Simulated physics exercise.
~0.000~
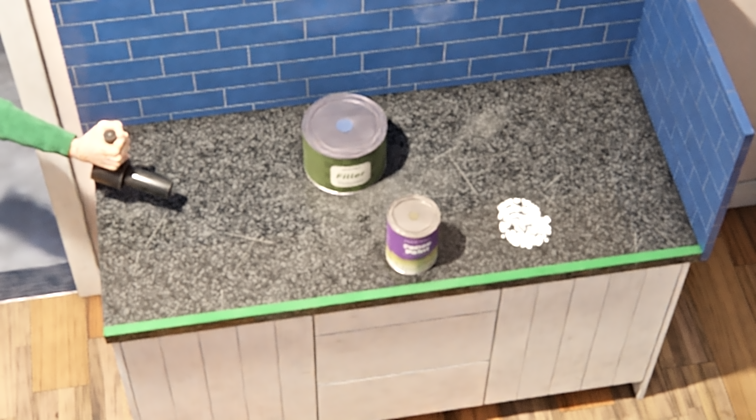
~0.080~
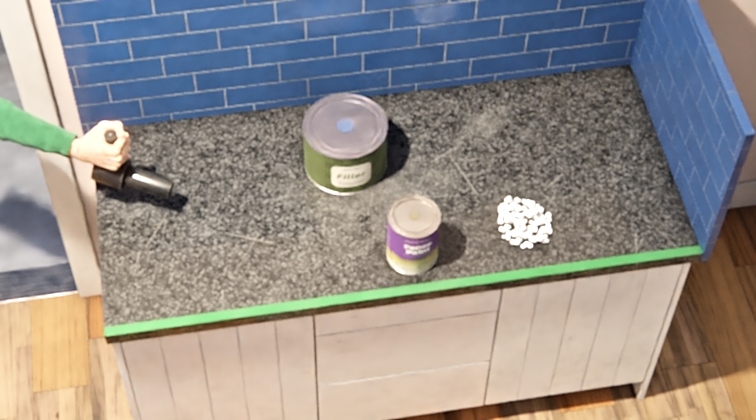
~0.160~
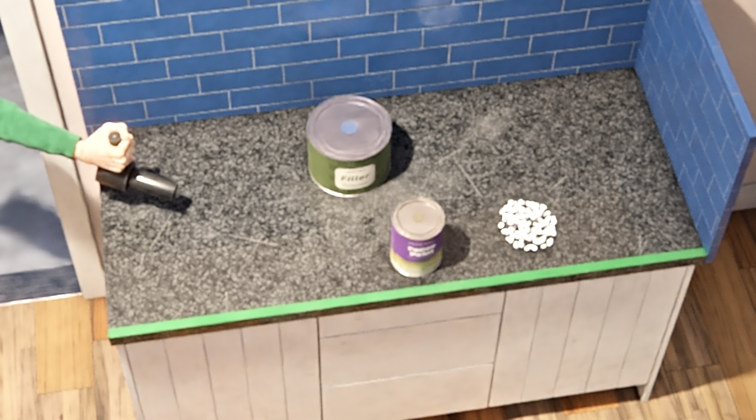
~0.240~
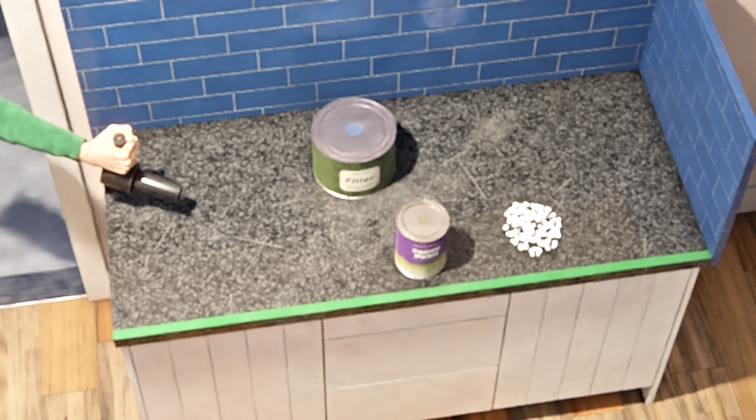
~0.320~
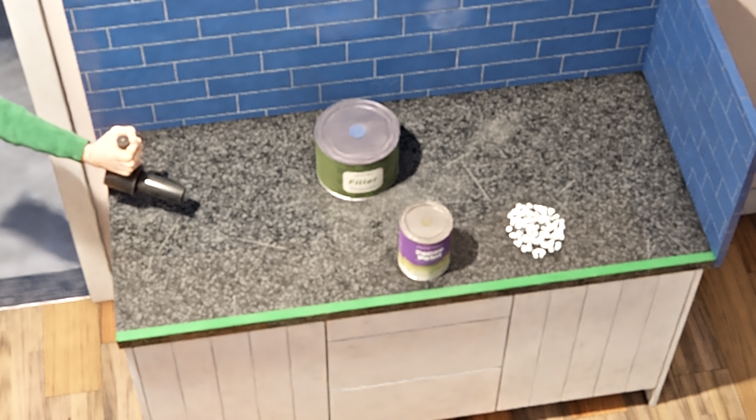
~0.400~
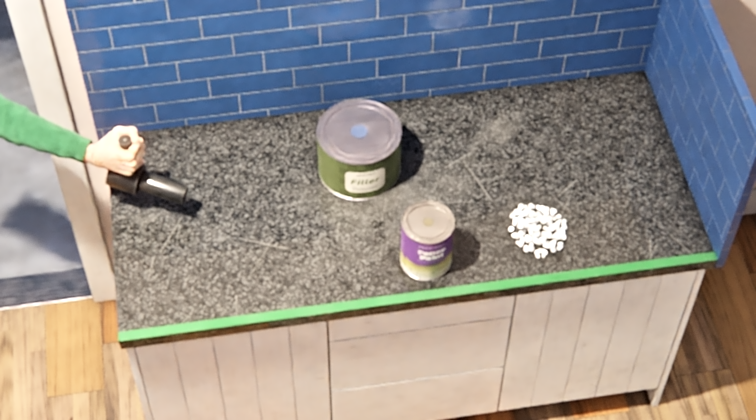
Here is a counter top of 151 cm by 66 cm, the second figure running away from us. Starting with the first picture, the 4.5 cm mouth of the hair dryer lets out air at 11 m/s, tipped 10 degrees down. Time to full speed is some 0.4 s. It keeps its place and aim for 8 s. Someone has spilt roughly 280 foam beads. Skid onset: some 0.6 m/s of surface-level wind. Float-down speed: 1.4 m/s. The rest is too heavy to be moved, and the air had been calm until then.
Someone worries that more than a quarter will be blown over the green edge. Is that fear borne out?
Looks like that edge will lose over a quarter of the load.
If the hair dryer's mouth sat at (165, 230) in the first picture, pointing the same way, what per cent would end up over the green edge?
Outcome: Some 0 in a hundred.
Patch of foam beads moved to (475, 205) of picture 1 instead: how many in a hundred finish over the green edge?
Roughly 30 per cent.
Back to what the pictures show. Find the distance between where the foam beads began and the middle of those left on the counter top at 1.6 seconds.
Roughly 20 cm.
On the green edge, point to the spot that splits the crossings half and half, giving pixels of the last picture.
Roughly at pixel (646, 270).
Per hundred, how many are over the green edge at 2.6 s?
Some 80 per cent.
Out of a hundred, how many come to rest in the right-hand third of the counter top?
About 15 percent.
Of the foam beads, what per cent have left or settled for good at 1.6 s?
It comes out at some 30 %.
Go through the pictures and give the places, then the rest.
In the first picture, the middle of the foam beads is near (524, 225), none has stirred yet and the mouth of the hair dryer is at (171, 190).
In the second picture, the middle of the foam beads is near (525, 222), none has stirred yet and the green edge is centred on (411, 294).
In the third picture, the middle of the foam beads is near (525, 226), none has stirred yet, the top of a tin is at (418, 218) and the top of a large tin is at (349, 127).
In the fourth picture, the middle of the foam beads is near (530, 228) and about 1 % have left their places.
In the fifth picture, the middle of the foam beads is near (533, 230) and about 1 % have left their places.
In the sixth picture, the middle of the foam beads is near (535, 230) and about 1 % have left their places.
After 1.6 s, 48 % are over the green edge; the middle of those still in play is near (628, 244); 34 % have settled or left.
After 2.6 s, 83 % are over the green edge; the middle of those still in play is near (644, 85); 83 % have settled or left.
After 4.4 s, 86 % are over the green edge; 90 % have settled or left.
After 8.0 s, at the end, 86 % are over the green edge.
